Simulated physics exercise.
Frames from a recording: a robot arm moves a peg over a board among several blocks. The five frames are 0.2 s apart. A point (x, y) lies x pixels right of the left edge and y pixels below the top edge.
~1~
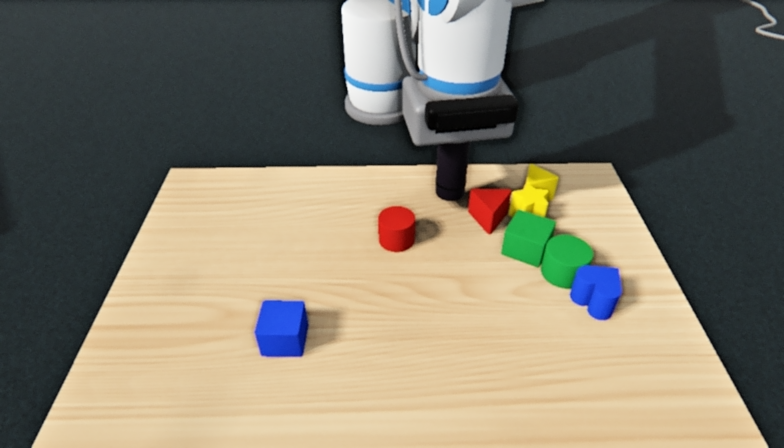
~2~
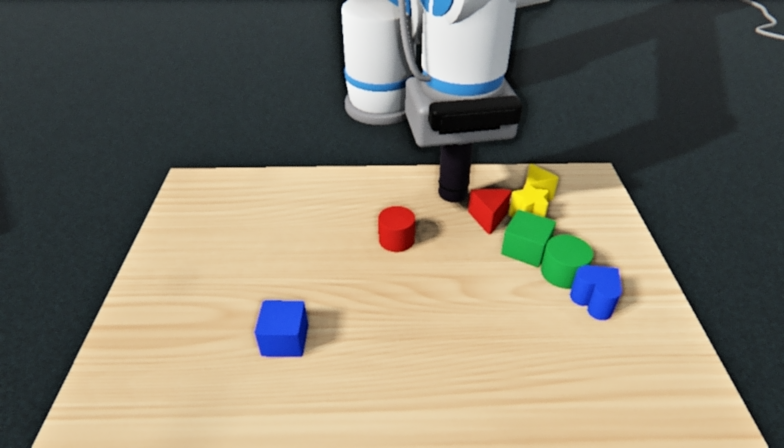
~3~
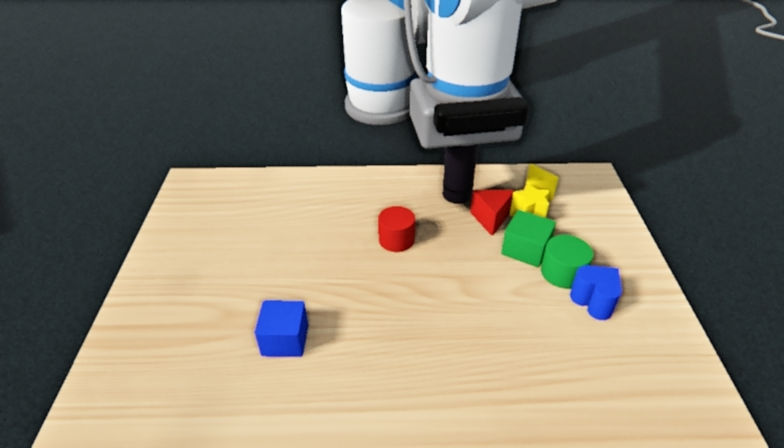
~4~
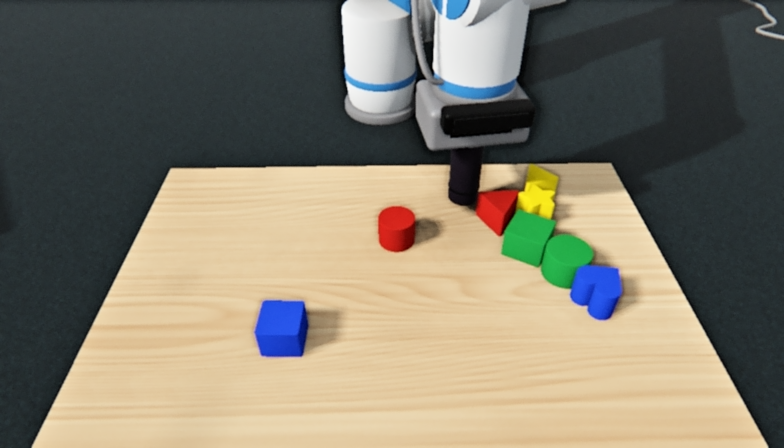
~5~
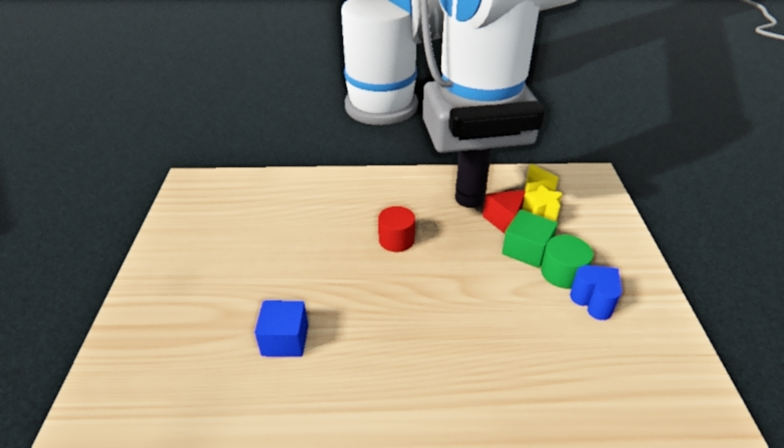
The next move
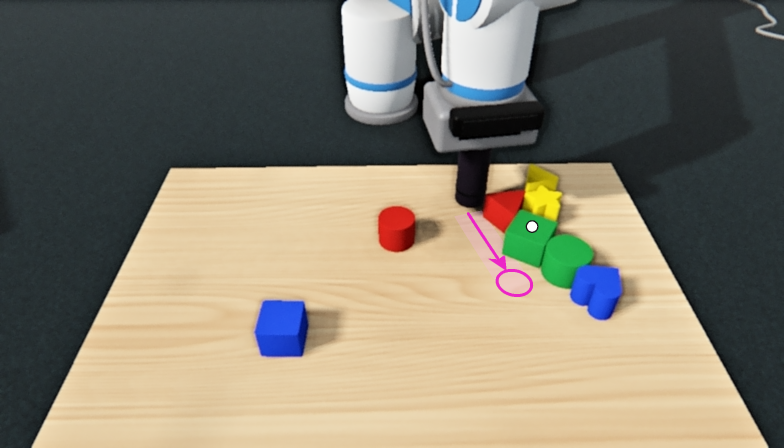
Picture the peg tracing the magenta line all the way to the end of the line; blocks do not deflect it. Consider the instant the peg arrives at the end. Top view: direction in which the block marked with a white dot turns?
In a top view, it turns clockwise.
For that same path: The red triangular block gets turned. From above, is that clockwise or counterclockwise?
If we look at it from overhead, the red triangular block pivots counter-clockwise.
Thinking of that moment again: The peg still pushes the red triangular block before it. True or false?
That is false.
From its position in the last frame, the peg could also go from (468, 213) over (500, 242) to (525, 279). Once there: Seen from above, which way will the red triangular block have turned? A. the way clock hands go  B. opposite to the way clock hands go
That would be B.
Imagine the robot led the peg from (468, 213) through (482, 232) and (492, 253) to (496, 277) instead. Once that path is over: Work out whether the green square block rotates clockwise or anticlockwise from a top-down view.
With the clock.
Path on the board, from (468, 213) directly to (514, 283); the dot is on the green square block.
What follows on the original path. One third of the way, peg (484, 221); red triangular block (518, 204), turned 65° anticlockwise; green square block (541, 227), turned 35° clockwise; green circular block (573, 253); blue heart-shaped block (607, 282).
Two thirds of the way, peg (500, 244); red triangular block (519, 207), turned 80° anticlockwise; green square block (541, 227), turned 35° clockwise; green circular block (573, 253); blue heart-shaped block (607, 282).
At the end, peg (517, 269); red triangular block (519, 207), turned 80° anticlockwise; green square block (541, 227), turned 35° clockwise; green circular block (573, 253); blue heart-shaped block (607, 282).
